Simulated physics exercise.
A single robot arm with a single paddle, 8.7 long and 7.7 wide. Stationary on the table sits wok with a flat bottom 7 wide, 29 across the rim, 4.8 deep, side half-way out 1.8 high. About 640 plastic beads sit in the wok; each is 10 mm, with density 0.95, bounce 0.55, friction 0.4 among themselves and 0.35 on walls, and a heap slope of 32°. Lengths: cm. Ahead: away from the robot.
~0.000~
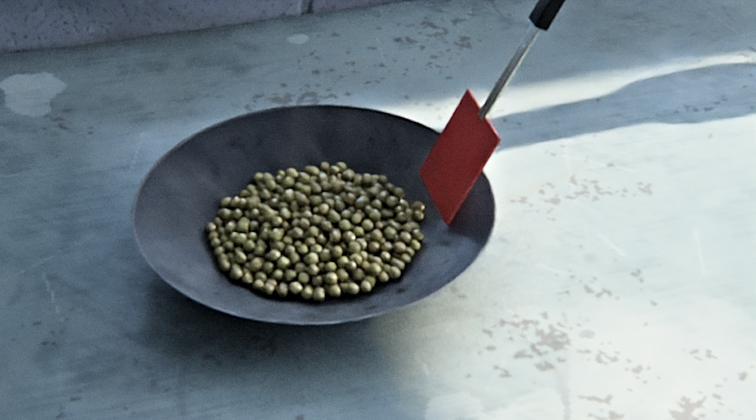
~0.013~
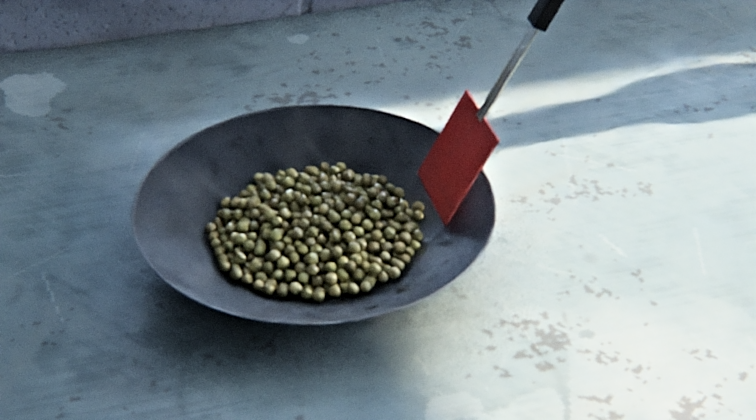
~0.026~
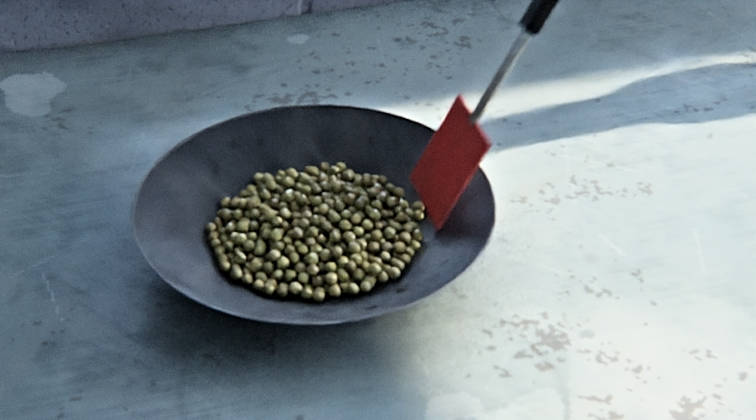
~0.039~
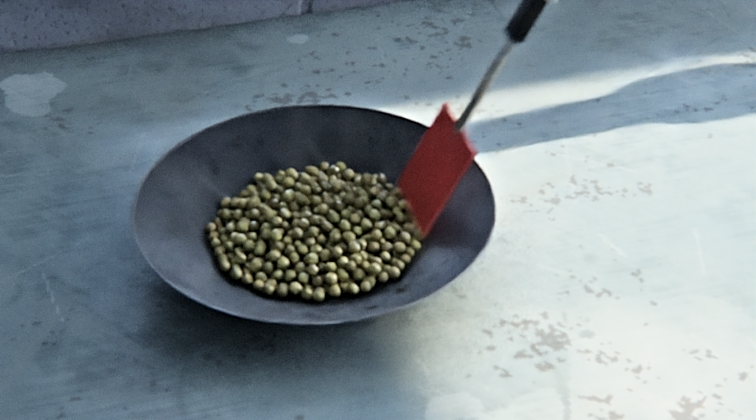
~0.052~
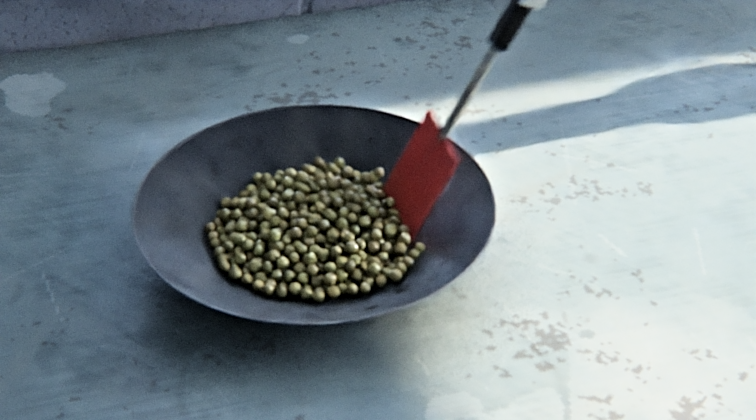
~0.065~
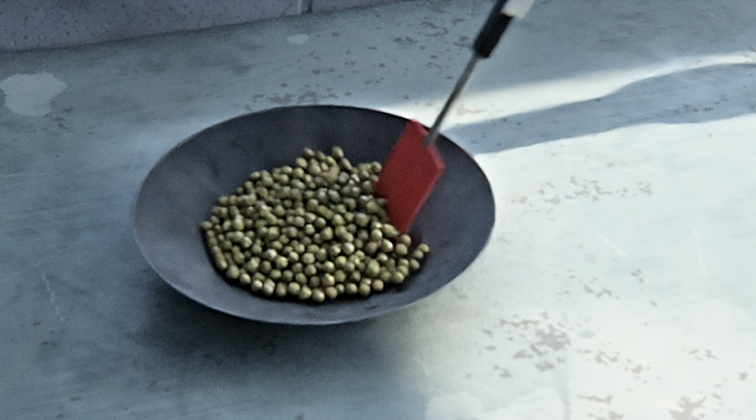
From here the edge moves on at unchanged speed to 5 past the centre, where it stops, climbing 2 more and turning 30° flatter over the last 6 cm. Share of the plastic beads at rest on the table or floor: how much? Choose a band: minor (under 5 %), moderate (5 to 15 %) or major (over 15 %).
Moderate.
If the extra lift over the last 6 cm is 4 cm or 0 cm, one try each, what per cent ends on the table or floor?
Roughly 15 % and then 10 %.
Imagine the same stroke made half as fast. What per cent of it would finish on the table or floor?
I'd reckon close to 0 per cent.
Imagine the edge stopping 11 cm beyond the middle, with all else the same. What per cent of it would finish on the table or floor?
Then roughly 45 percent would finish on the table or floor.
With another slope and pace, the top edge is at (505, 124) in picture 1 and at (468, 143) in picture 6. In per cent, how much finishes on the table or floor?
It works out to about 0 %, more or less.
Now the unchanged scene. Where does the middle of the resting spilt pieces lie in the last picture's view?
Roughly at (76, 299) in the final view.
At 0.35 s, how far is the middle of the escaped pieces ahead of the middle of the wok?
I'd put it at some 18 centimetres.
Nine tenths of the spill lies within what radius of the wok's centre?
About 40 cm from the centre.
After 0.10 s, sloping 62°, highest piece 6 above the table; 635 in the wok.
After 0.13 s, sloping 51°, highest piece 7 above the table; 635 in the wok.
After 0.35 s, sloping 32°, highest piece 7 above the table; 578 in the wok, 40 on the table or floor, 17 on the blade or in flight.
After 1.40 s, sloping 32°, highest piece 6 above the table; 569 in the wok, 66 on the table or floor.
At rest, 569 in the wok, 66 on the table or floor. That is 10 % on the table or floor.
